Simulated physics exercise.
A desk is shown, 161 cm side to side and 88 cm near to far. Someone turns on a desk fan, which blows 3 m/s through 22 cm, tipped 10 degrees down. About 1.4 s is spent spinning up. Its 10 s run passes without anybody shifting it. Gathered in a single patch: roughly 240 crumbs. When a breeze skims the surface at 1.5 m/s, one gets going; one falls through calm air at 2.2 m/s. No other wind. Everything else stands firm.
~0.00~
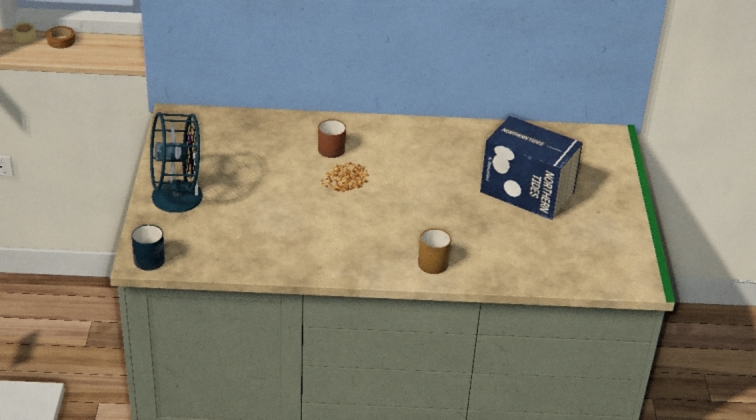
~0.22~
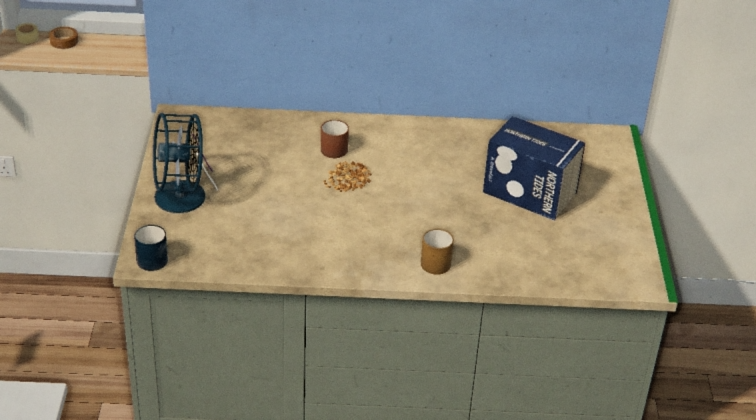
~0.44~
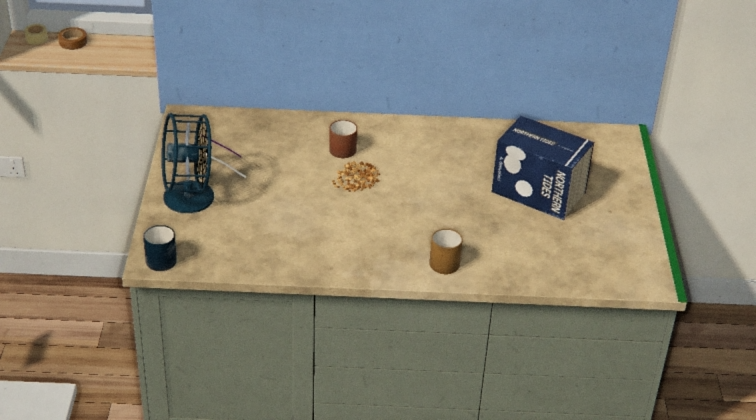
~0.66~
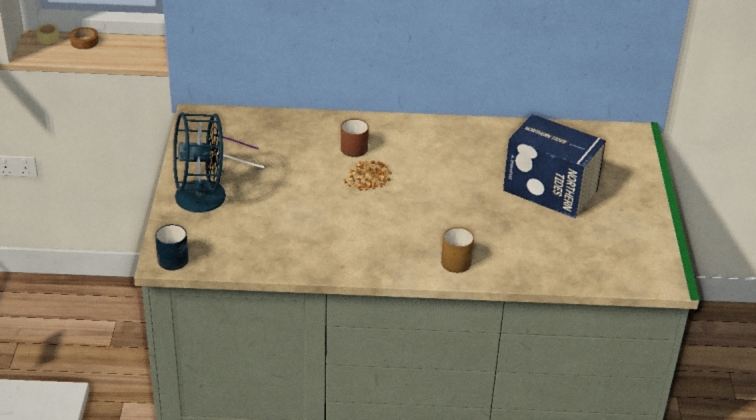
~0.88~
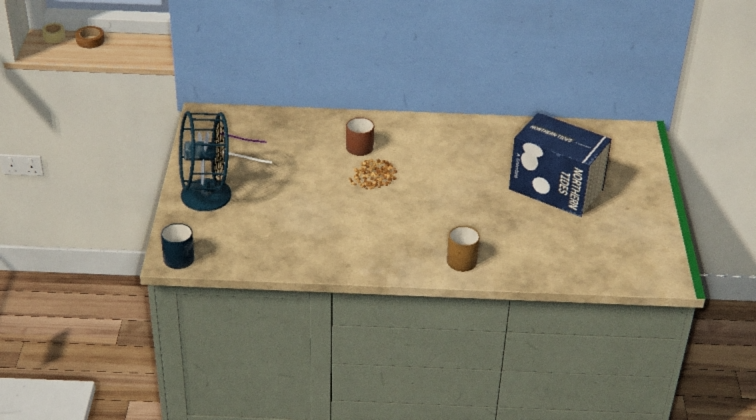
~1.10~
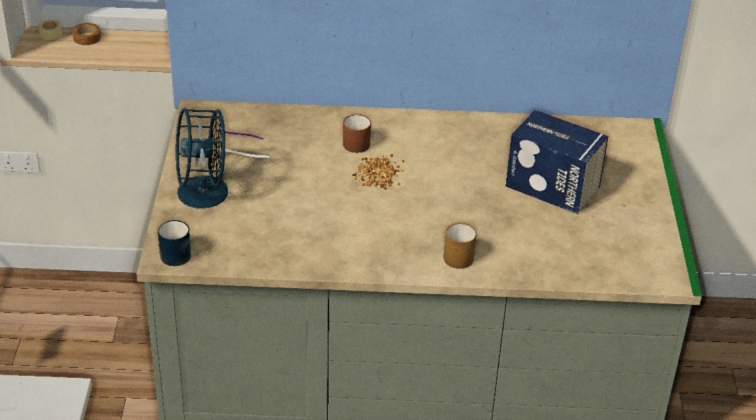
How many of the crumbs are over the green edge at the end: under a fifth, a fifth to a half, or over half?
I reckon the share over that edge will outnumber the rest.
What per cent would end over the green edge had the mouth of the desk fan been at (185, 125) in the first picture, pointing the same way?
That would come to roughly 2 %.
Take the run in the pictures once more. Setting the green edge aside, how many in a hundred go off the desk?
My best guess is roughly 0 %.
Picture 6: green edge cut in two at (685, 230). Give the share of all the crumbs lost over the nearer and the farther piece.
Estimate: Nearer ~ 10 %; farther ~ 60 %.
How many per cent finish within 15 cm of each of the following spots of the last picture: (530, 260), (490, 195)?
I would say around 0 % and 10 % respectively.
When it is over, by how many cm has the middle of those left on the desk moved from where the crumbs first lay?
Around 45 cm, I reckon.
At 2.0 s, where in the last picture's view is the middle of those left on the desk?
Their middle sits roughly at (546, 150) in the last view.
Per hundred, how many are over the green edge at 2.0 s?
About 30 per cent.
After 2.0 s the count stands so, 34 % are over the green edge; the middle of those still in play is near (593, 132).
After 3.2 s the count stands so, 68 % are over the green edge; the middle of those still in play is near (513, 174).
After 5.5 s the count stands so, 69 % are over the green edge; the middle of those still in play is near (513, 174).
After 10.0 s, at the end, 71 % are over the green edge; the middle of those still in play is near (513, 174).
